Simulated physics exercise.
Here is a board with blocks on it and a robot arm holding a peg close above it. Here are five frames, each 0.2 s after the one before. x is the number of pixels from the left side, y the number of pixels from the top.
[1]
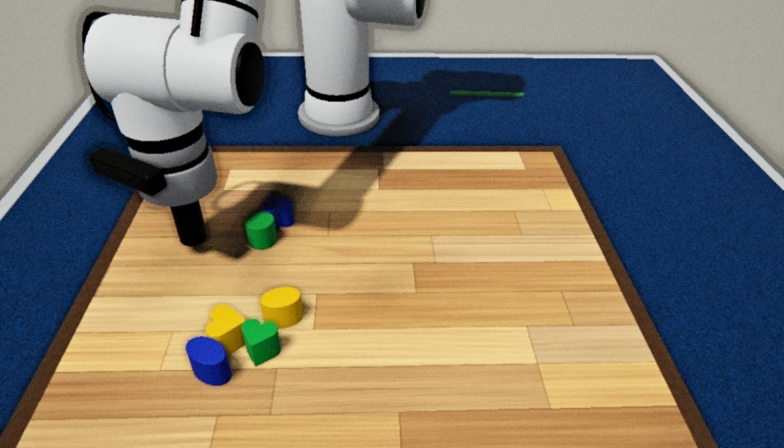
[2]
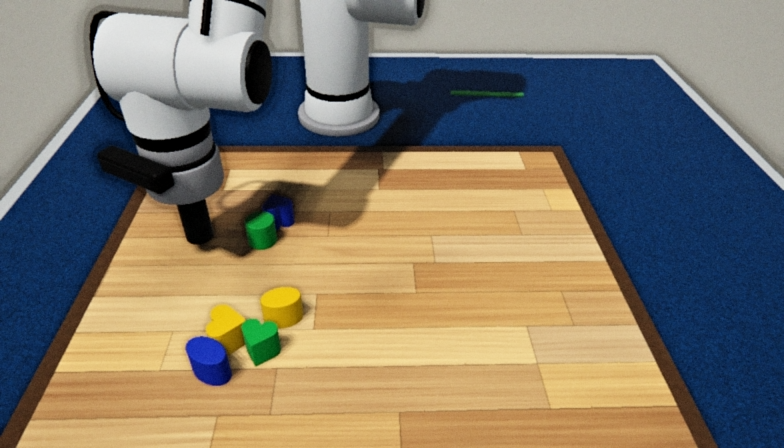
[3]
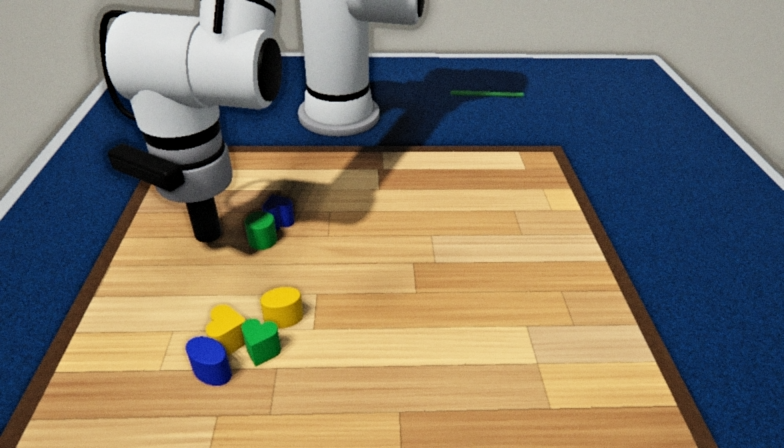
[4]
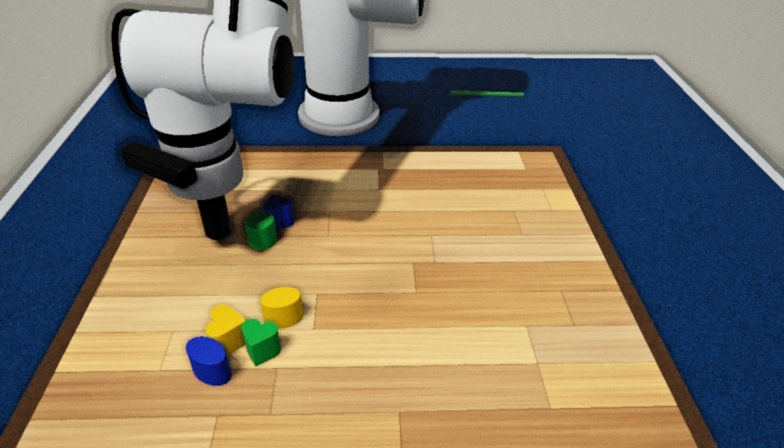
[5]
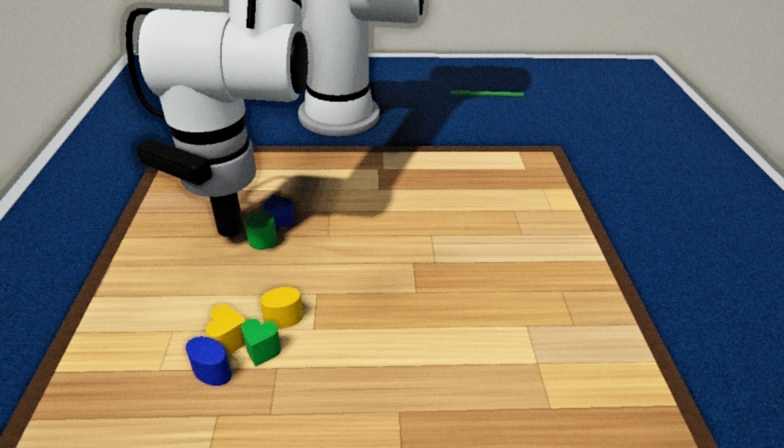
To begin with, a white robot arm holds a black peg low over the left of a wooden board, left of a green circle and a blue block, with yellow, green and blue blocks nearer the viewer. The arm moves the peg slightly right, closer to the green circle, while every block stays still.
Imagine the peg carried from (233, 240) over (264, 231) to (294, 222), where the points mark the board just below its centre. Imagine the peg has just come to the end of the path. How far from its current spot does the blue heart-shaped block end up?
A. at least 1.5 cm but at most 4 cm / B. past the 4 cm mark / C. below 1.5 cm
The correct letter is B.
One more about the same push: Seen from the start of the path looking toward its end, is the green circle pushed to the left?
Short answer: No.
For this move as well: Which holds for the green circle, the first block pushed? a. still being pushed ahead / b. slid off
That would be b.
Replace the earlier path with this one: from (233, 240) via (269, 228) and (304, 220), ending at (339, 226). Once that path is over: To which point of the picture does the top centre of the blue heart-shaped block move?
Its top face will be centred at roughly (321, 186).
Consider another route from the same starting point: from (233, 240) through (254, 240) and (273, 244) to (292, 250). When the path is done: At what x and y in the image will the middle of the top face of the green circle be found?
I predict (316, 221).
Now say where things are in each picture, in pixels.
In the first picture, tip of the peg at (194, 238), middles of tops, green circle at (259, 219), blue heart-shaped block at (276, 202).
In the second picture, peg at (200, 237), nothing pushed.
In the third picture, peg at (208, 234), nothing pushed.
In the fourth picture, peg at (219, 232), nothing pushed.
In the fifth picture, peg at (231, 229), green circle at (259, 219), blue heart-shaped block at (276, 202).
On the path given first. Halfway along, peg at (263, 220); green circle at (284, 218); blue heart-shaped block at (285, 198).
At the end, peg at (293, 211); green circle at (295, 218); blue heart-shaped block at (306, 187), turned 45° anticlockwise.
